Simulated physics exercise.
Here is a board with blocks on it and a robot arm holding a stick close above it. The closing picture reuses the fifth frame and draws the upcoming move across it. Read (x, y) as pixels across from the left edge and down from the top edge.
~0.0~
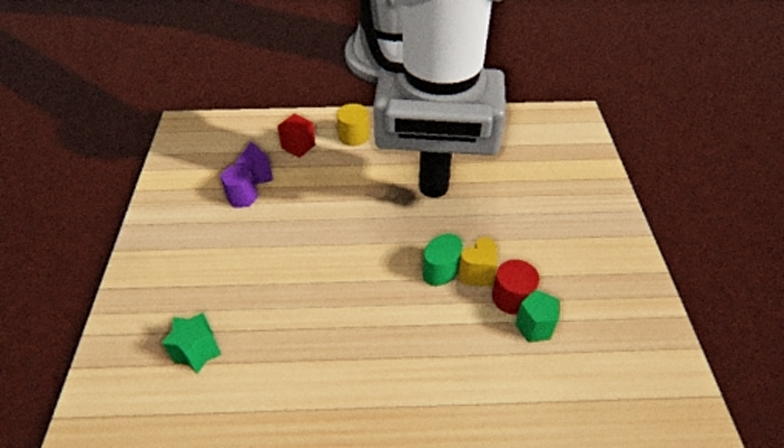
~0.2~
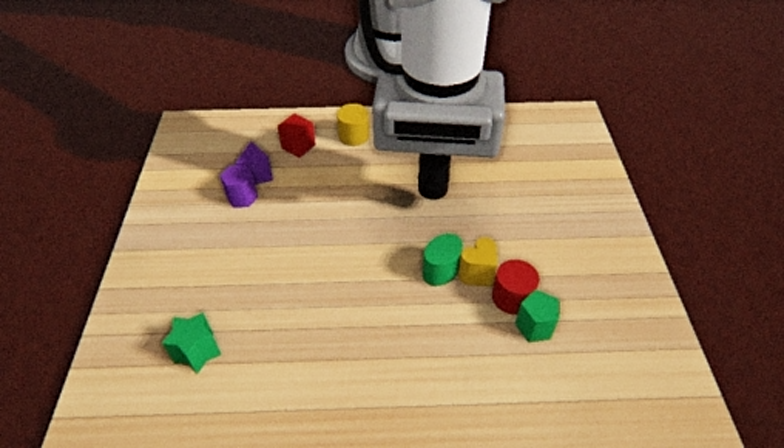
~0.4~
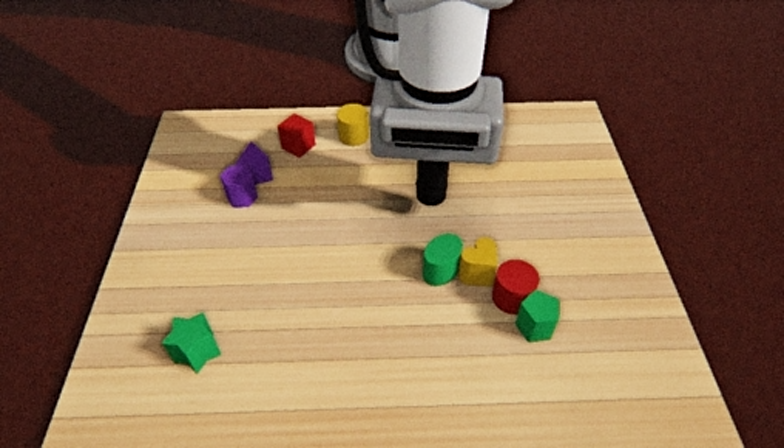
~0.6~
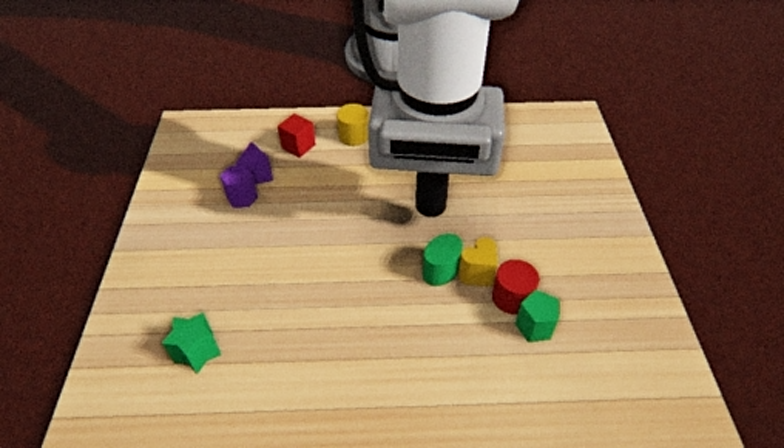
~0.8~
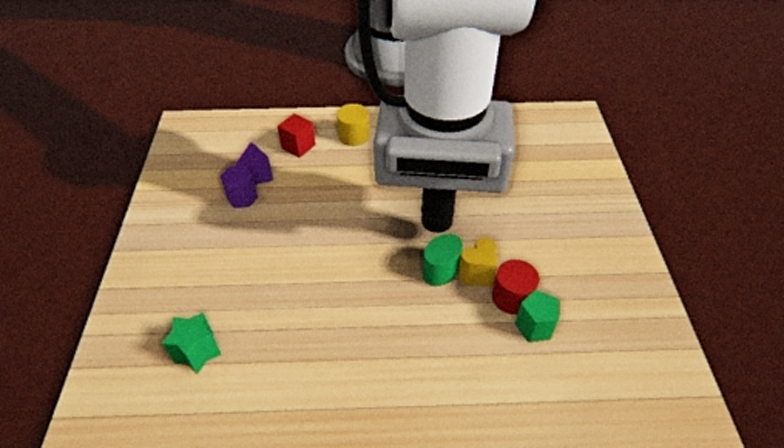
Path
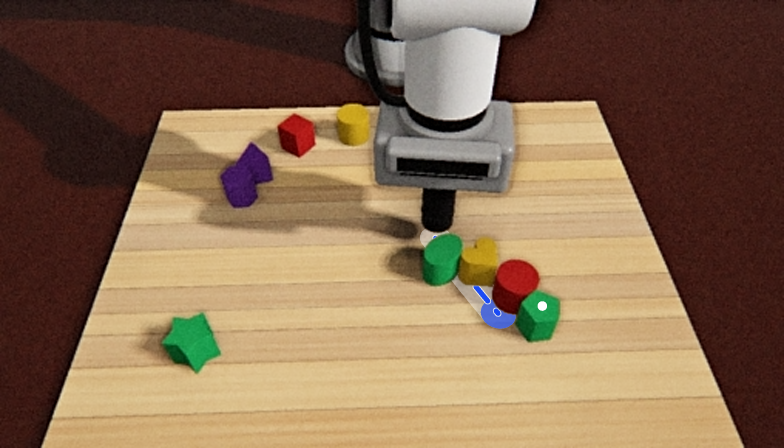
In this clip, a robot arm holding a dark stick over a wooden board with colored blocks moves slowly toward the viewer, bringing the stick close behind the green elliptical and yellow heart-shaped blocks while the blocks stay still.
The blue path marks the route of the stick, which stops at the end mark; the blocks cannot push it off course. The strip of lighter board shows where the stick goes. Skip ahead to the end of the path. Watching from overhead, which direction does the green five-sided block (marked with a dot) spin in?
Clockwise from above.
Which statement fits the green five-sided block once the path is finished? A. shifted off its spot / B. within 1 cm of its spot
That would be A.
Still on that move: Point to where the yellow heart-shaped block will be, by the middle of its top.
For the centre of its top, I'd go with (545, 297).
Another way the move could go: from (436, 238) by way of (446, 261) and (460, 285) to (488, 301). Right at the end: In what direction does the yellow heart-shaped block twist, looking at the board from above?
Against the clock.
The drawn path runs straight from (436, 238) to (498, 313); the dot is on the green five-sided block.
What follows on the original path. One third of the way, stick at (457, 246); green elliptical block at (447, 265), turned 40° clockwise; yellow heart-shaped block at (486, 260), turned 50° anticlockwise.
Two thirds of the way, stick at (479, 271); green elliptical block at (452, 280), turned 105° clockwise; yellow heart-shaped block at (517, 279), turned 85° anticlockwise; red circular block at (555, 287); green five-sided block at (559, 321), turned 60° clockwise.
At the end, stick at (502, 298); green elliptical block at (452, 280), turned 105° clockwise; yellow heart-shaped block at (545, 297), turned 115° anticlockwise; red circular block at (582, 291); green five-sided block at (569, 328), turned 85° clockwise.
